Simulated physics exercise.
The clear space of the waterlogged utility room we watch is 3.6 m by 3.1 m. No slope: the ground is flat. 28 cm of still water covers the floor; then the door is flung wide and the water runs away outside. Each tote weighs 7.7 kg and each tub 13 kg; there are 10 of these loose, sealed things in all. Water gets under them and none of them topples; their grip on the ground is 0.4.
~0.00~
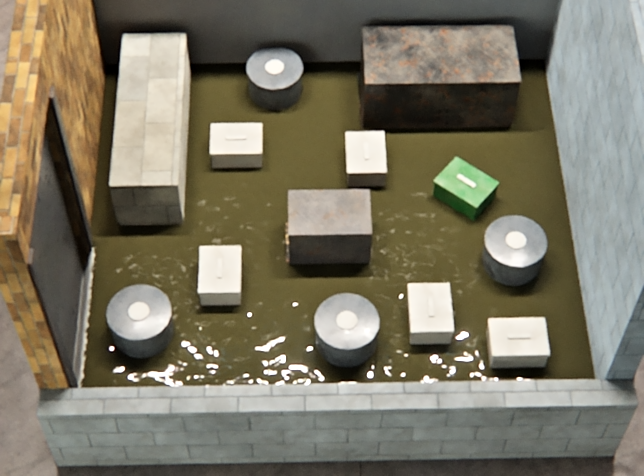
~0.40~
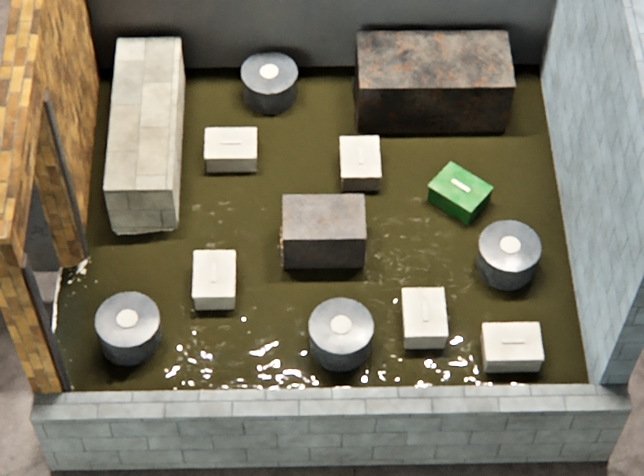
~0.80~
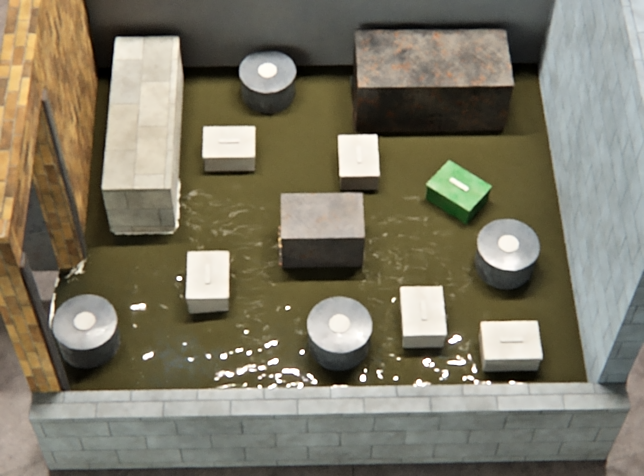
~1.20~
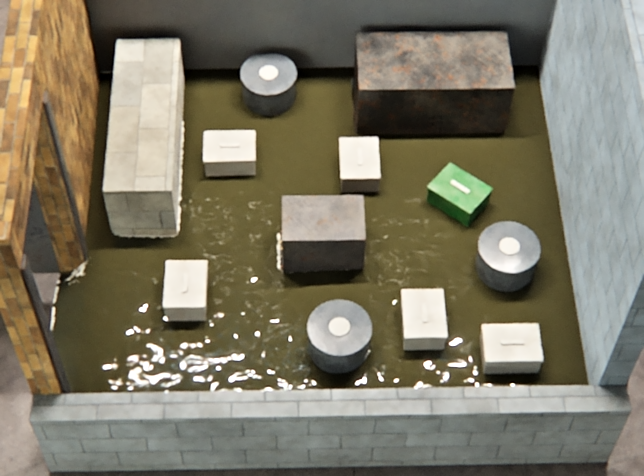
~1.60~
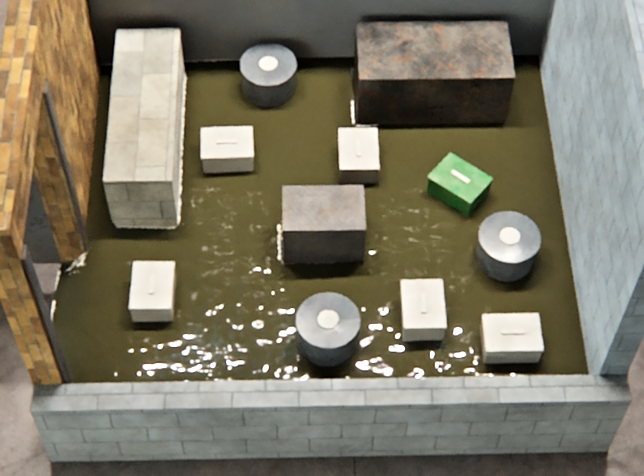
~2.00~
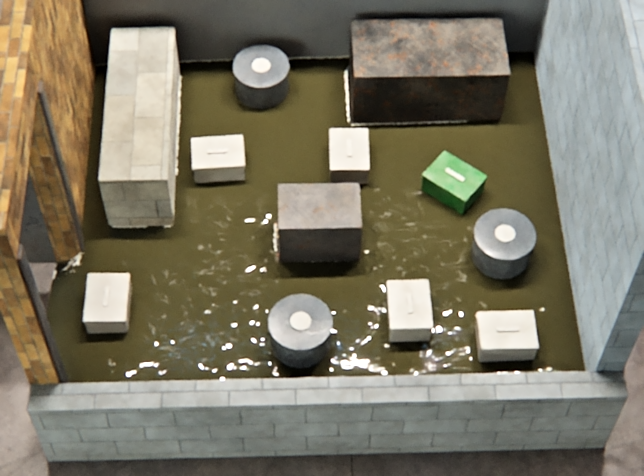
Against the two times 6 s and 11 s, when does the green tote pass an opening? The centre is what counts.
Chances are it gets away only after the interval's end, or never.
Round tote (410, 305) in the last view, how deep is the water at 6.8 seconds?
Around 14 centimetres.
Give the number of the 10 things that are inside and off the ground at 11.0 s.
At that time the total is 5.
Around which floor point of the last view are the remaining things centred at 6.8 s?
The centre sits near (301, 267).
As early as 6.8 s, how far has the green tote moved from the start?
About 50 cm.
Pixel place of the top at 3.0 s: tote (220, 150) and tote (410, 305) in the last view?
Estimated pixels: (200, 197) and (350, 318).
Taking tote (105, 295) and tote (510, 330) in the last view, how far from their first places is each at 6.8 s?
Respectively: Gone out and 100 cm.
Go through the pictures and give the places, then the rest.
In the first picture, the green tote at (466, 182) floats; about 2640 L in view; 0 of 10 have shifted.
In the second picture, the green tote at (461, 187) floats; 28 cm deep round most things; 0 of 10 have shifted.
In the third picture, the green tote at (459, 185), afloat; about 2520 L in view; 1 of 10 have shifted.
In the fourth picture, the green tote at (460, 188), afloat; 28 cm deep round most things; 2 of 10 have shifted.
In the fifth picture, the green tote at (460, 178), afloat; 27 cm deep round most things; 4 of 10 have shifted.
In the sixth picture, the green tote at (455, 176), afloat; about 2310 L in view; 6 of 10 have shifted.
After 3.0 s the green tote is near (437, 185), 0.2 m from its start, afloat; 2 of 10 are out; 8 afloat.
After 6.8 s the green tote is near (408, 224), 0.5 m from its start, afloat; 4 of 10 are out; 6 afloat.
After 11.0 s the green tote is near (362, 279), 1.1 m from its start, afloat; 5 of 10 are out; 5 afloat.
After 15.0 s the green tote is near (238, 313), 2.0 m from its start, afloat; 7 of 10 are out; 3 afloat.
